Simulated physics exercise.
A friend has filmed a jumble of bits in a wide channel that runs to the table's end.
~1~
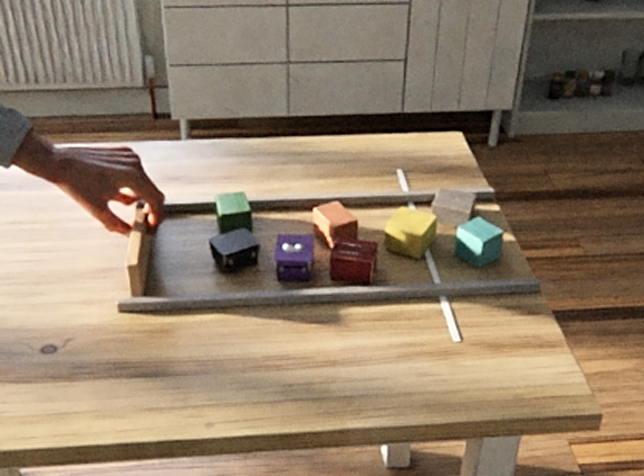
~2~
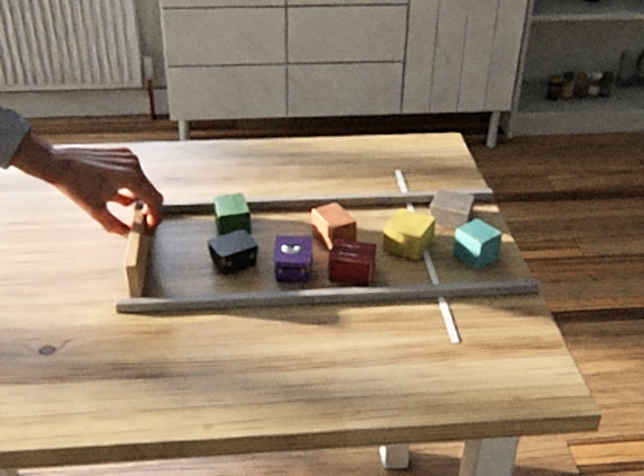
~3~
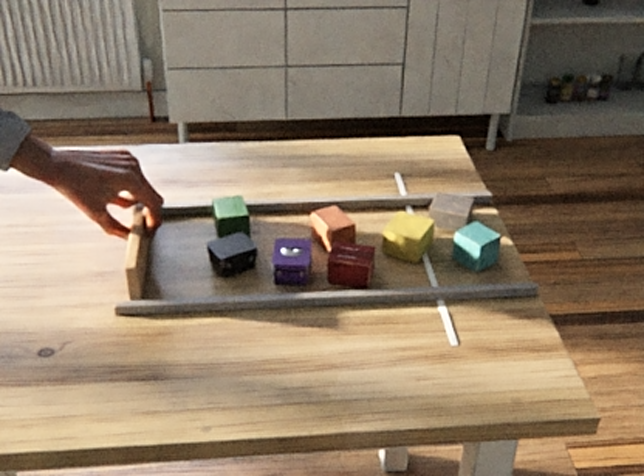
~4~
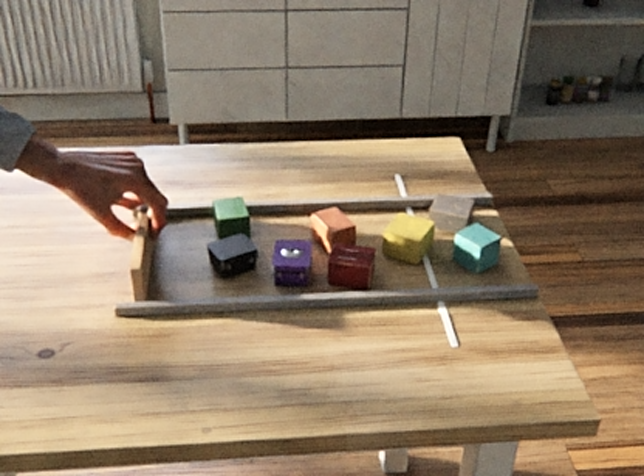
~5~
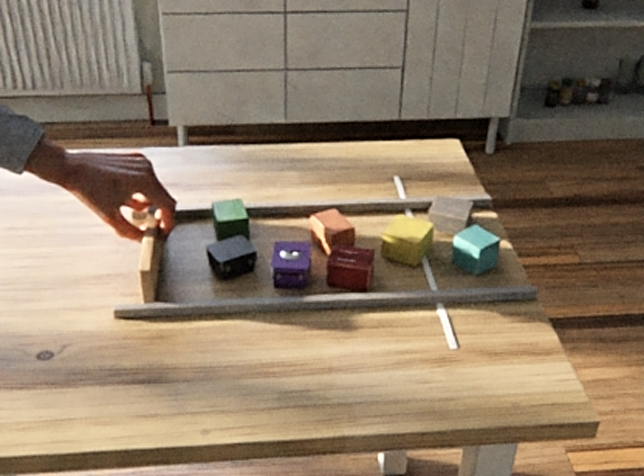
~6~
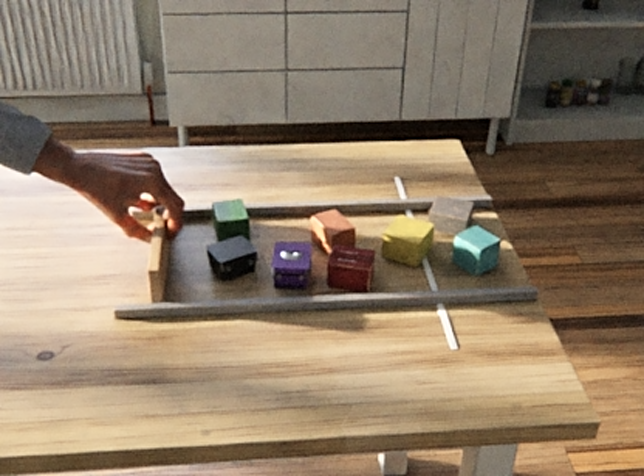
To begin with, a hand grips an upright wooden board at the left end of a wide channel on a table, with eight colourful blocks and cases scattered between its rails and a pale strip of tape. The hand then slides the board slightly right, while the pieces stay practically still.
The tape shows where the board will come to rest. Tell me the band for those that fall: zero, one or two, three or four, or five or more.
In the end the number that fall off is one or two.
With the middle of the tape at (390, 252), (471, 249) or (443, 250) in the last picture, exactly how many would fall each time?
The counts: 0, 5 and 2.
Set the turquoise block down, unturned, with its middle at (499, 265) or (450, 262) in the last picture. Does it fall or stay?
In that order, it is lost; is lost.
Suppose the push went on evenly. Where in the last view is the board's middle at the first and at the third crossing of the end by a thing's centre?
First at (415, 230), next at (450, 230).
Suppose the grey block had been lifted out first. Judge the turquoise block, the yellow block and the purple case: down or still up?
The turquoise block comes down, the yellow block stays on, the purple case does not fall.
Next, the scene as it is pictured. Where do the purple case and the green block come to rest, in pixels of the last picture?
About (486, 269), and the other about (429, 215).
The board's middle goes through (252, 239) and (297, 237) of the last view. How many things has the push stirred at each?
4 and 5.
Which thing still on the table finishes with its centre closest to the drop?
The red box ends nearest.
Soon after, none off yet; turquoise block at rest near (476, 251); grey block at rest near (451, 216); yellow block at rest near (408, 240).
After that, none off yet; turquoise block at rest near (476, 251); grey block at rest near (451, 216); yellow block displaced a little near (429, 242).
In the end, the number that fall off is one or two; gone, turquoise block.
